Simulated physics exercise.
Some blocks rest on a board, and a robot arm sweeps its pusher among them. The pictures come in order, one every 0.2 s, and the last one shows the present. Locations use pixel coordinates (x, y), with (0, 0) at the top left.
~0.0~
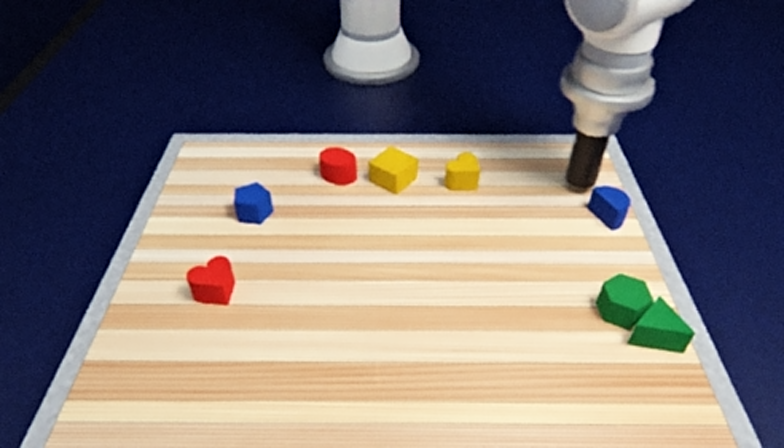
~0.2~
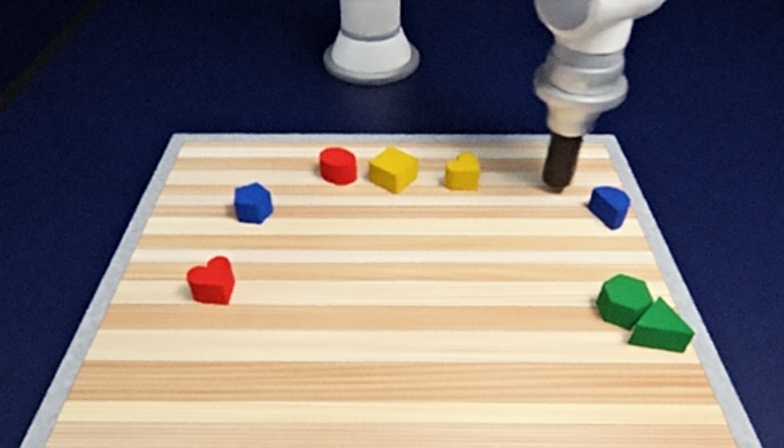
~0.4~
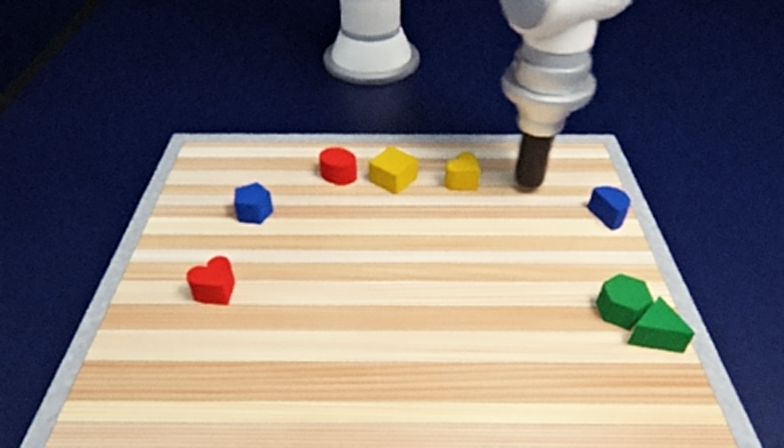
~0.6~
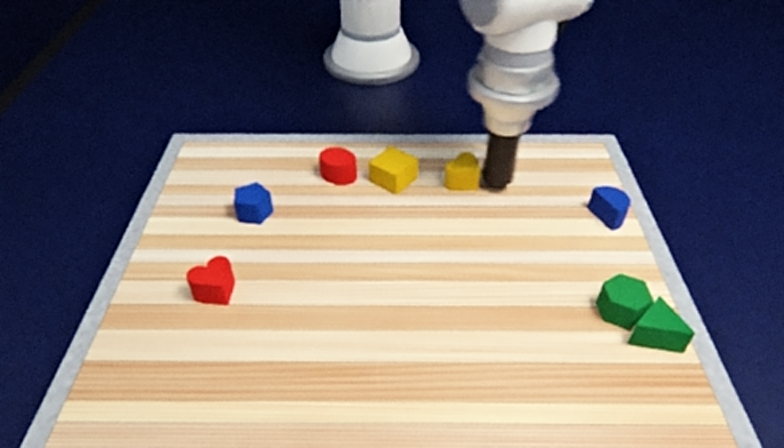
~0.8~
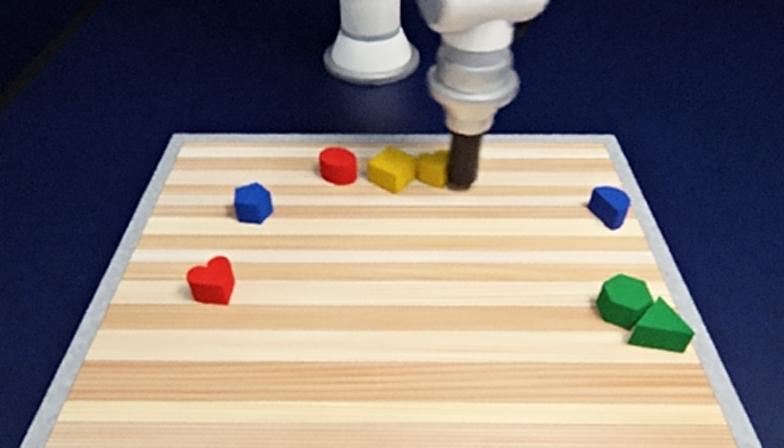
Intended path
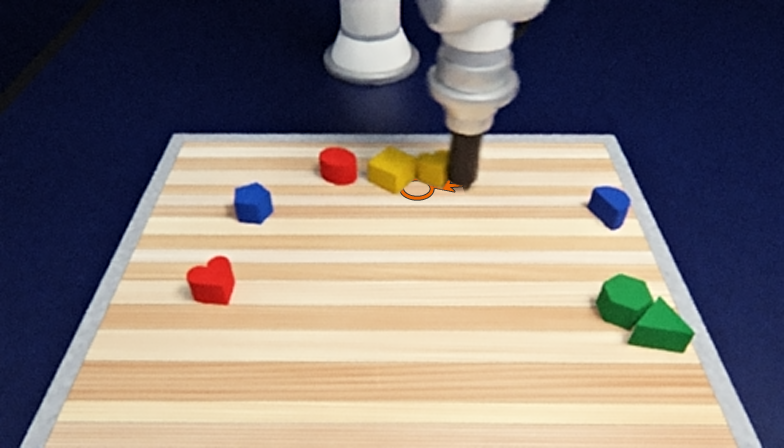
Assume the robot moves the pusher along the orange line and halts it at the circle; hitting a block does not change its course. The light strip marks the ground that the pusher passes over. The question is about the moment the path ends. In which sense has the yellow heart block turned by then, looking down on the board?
Short answer: Clockwise.
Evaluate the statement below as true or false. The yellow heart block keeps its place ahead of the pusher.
False
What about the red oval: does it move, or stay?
The block stays on its spot.
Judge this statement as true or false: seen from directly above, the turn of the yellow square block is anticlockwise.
True.
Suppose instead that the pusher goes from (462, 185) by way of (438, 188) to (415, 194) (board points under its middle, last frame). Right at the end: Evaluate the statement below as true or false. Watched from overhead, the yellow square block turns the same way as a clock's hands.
The statement is incorrect.
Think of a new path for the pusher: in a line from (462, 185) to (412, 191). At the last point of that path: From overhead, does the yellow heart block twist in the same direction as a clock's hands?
Answer: Yes.
Drawn move, straight from (462, 185) to (417, 188).
What follows on the original path. Halfway along, pusher at (439, 178); yellow square block at (382, 157), turned 35° anticlockwise; yellow heart block at (418, 154), turned 35° clockwise.
At the end, pusher at (417, 180); red oval still; yellow square block at (380, 156), turned 40° anticlockwise; yellow heart block at (412, 151), turned 50° clockwise.
